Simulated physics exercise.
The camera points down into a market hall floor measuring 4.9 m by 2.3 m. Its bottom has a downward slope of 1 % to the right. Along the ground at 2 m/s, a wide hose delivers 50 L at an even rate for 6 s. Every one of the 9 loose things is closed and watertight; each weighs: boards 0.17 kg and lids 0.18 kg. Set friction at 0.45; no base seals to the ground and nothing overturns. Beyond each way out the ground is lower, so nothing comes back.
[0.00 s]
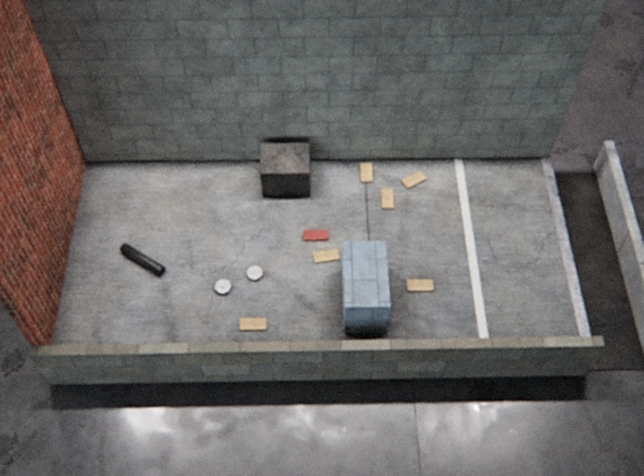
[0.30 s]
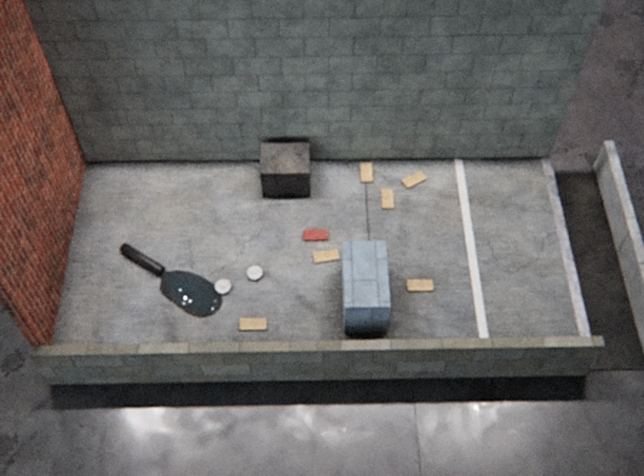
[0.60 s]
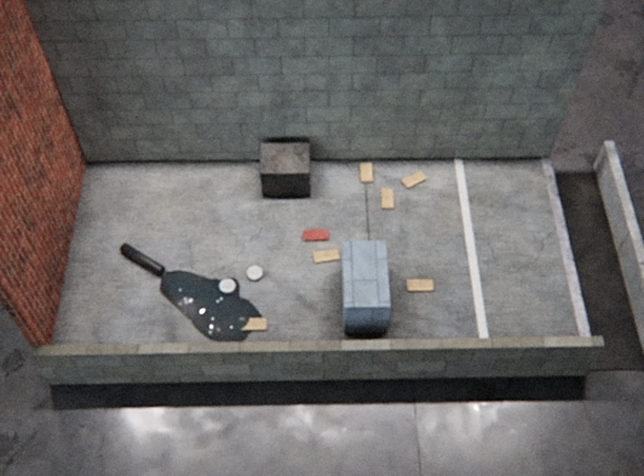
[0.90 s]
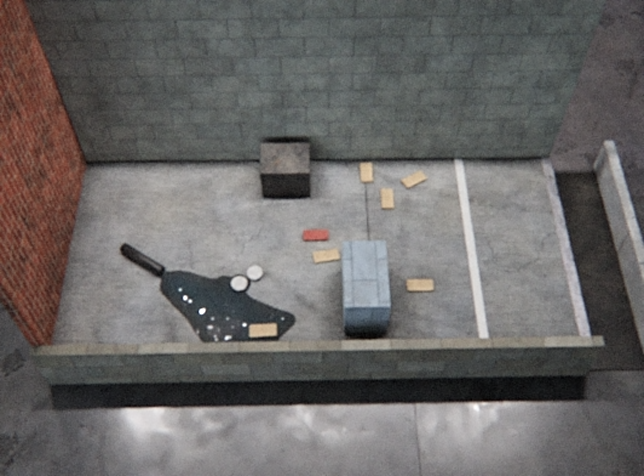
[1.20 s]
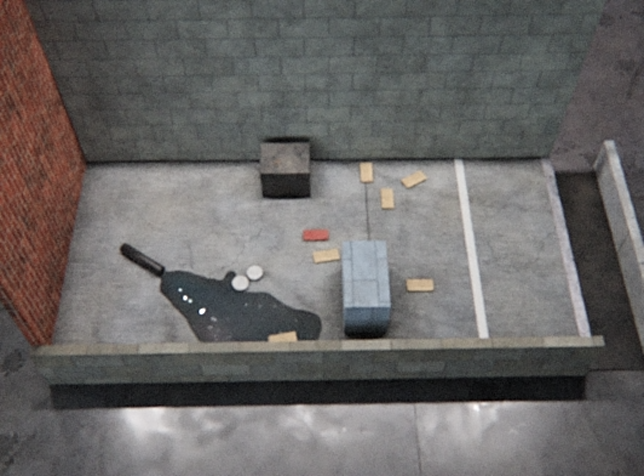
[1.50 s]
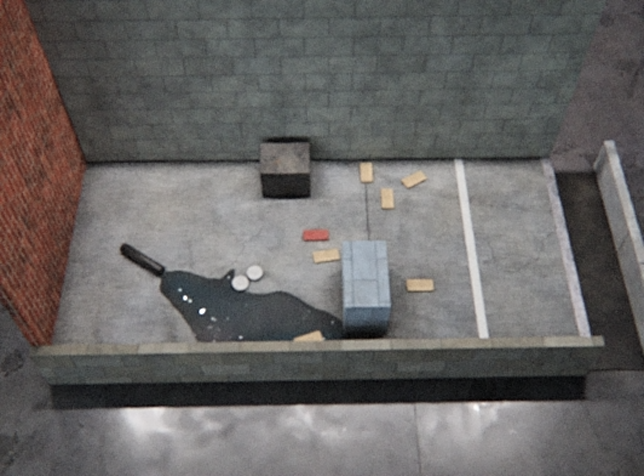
Market hall floor with dark water spreading from a hose toward the right along the low front wall, shifting a lid and board.
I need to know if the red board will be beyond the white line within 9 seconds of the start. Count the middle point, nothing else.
Note: Red board stops before it.
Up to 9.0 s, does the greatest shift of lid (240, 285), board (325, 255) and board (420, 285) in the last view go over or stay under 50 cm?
Going one by one: Within it, beyond it, within it.
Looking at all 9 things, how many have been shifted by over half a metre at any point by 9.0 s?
The count comes to 4.
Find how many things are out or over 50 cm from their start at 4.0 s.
By then the count is 1.
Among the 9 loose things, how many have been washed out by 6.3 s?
0.
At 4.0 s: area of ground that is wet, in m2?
2.5 m2.
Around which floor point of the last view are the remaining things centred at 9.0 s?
They average out to somewhere around (362, 228).
After 2.1 s the red board is near (316, 235), 0.0 m from its start, aground; 0 of 9 are over the mark; 1 afloat.
After 4.0 s the red board is near (315, 228), 0.1 m from its start, aground; 0 of 9 are over the mark; 2 afloat.
After 6.3 s the red board is near (306, 200), 0.4 m from its start, afloat; 0 of 9 are over the mark; 2 afloat.
After 9.0 s the red board is near (348, 166), 1.0 m from its start, afloat; 0 of 9 are over the mark; 4 afloat.
